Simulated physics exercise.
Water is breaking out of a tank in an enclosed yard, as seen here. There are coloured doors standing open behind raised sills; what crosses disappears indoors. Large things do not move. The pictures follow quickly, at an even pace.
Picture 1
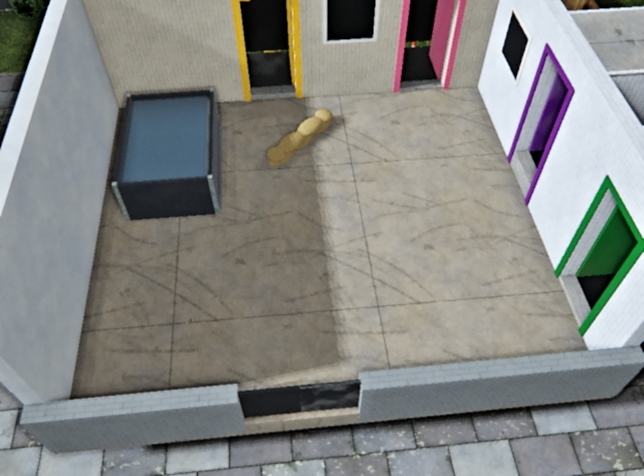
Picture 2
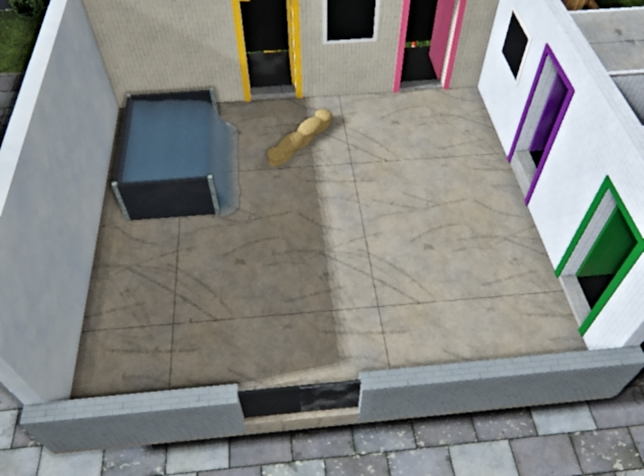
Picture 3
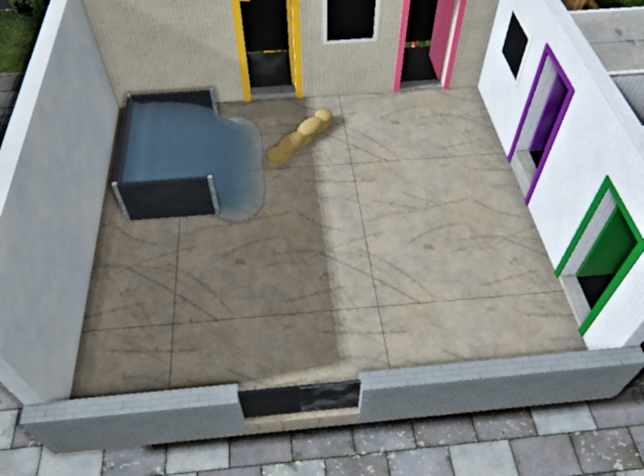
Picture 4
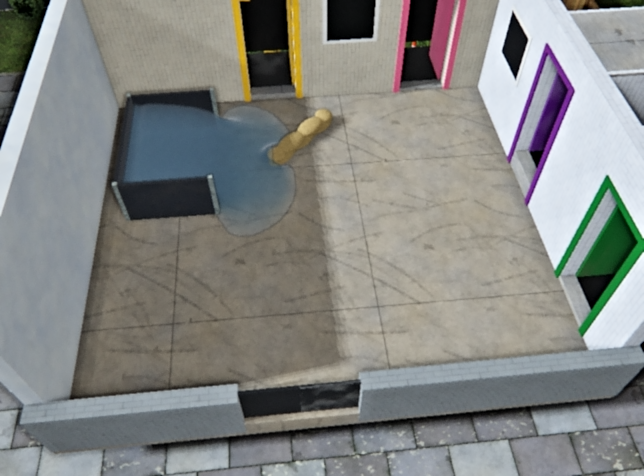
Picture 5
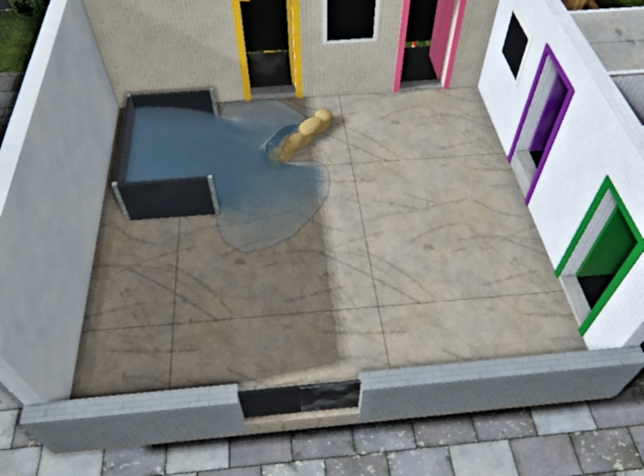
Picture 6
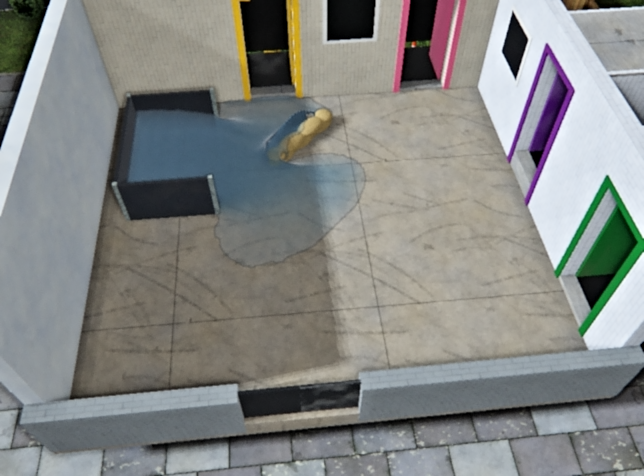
A dark rectangular tank of blue water stands at the upper left of a walled, tan-floored yard, seen from above by a still camera. A yellow and a pink doorway open in the back wall, purple and green ones in the white right wall, and a lumpy golden object lies near the tank. Water pours from the tank's right side, spreads across the floor, and flows around the unmoving golden object.
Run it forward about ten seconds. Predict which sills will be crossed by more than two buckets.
At the end, the green door overshoots the mark there, the purple door doesn't overshoot the mark there, the yellow door overshoots the mark there, the pink door overshoots the mark there.
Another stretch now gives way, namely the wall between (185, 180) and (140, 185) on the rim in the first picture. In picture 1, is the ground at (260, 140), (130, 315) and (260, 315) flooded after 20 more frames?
Taking the spots in turn: Untouched, swamped and swamped.
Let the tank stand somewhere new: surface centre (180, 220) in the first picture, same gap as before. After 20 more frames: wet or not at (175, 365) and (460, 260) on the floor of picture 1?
The first spot is left dry, the second inundated.
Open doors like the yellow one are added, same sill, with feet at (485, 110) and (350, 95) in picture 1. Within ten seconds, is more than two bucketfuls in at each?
Note, in sequence - door one ends up higher; door two ends up higher.
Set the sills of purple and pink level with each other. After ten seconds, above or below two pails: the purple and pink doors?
In short: Purple passes that mark; pink keeps below it.
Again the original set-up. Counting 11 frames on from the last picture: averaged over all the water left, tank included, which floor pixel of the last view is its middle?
The water centres close to (324, 166).
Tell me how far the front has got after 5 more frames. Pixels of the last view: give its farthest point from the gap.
About (502, 184).
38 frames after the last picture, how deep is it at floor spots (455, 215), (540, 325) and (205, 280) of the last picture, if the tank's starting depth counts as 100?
Going in order, that's 8, 16 and 0 %.
A moment on, water covers 40 % of the floor; the green door not reached, the purple door not reached, the yellow door wet at the sill, nothing in, the pink door wet at the sill, nothing in.
Next, water covers 55 % of the floor; the green door not reached, the purple door wet at the sill, nothing in, the yellow door over two buckets in, the pink door wet at the sill, nothing in.
Then, water covers 65 % of the floor; the green door over two buckets in, the purple door wet at the sill, nothing in, the yellow door far over two buckets in, the pink door wet at the sill, nothing in.
Later, water covers 70 % of the floor; the green door over two buckets in, the purple door wet at the sill, nothing in, the yellow door far over two buckets in, the pink door over two buckets in.
In the end, water covers 95 % of the floor; the green door far over two buckets in, the purple door wet at the sill, nothing in, the yellow door far over two buckets in, the pink door over two buckets in.
